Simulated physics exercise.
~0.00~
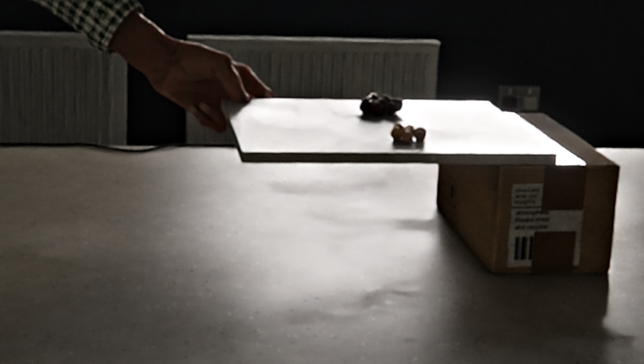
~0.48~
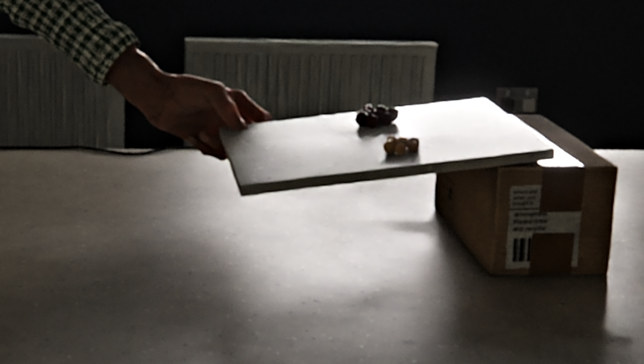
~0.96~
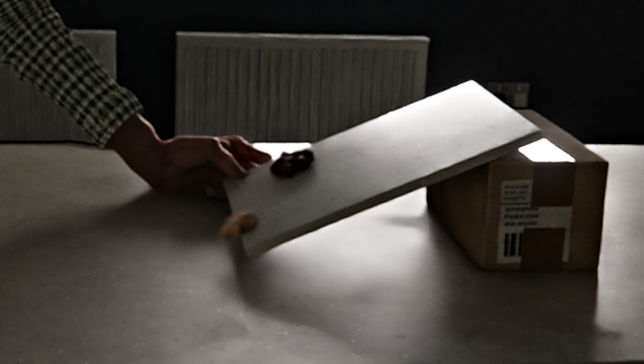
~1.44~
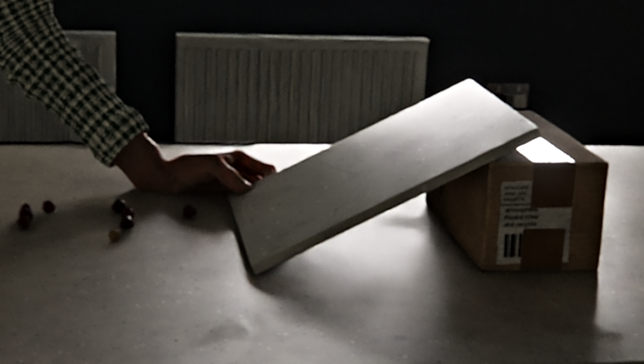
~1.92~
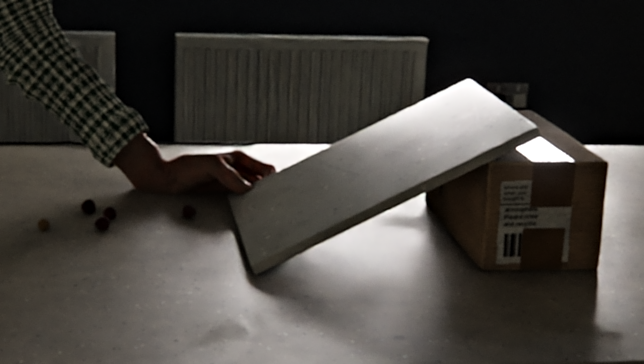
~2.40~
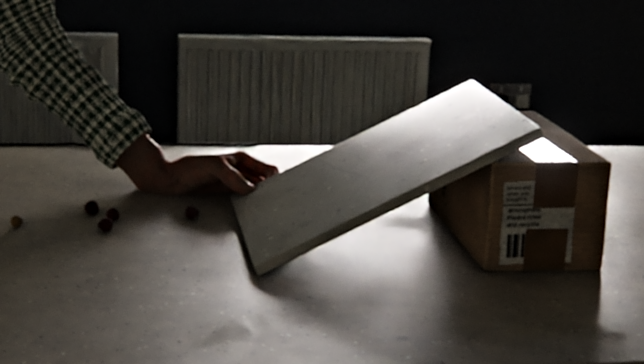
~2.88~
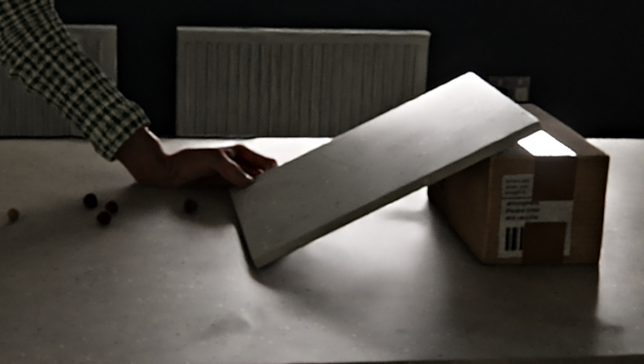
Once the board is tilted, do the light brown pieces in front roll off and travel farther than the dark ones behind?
Yes, the light brown pieces in front go farther. Most of them pass out to the left, while the dark ones stop nearer the board.
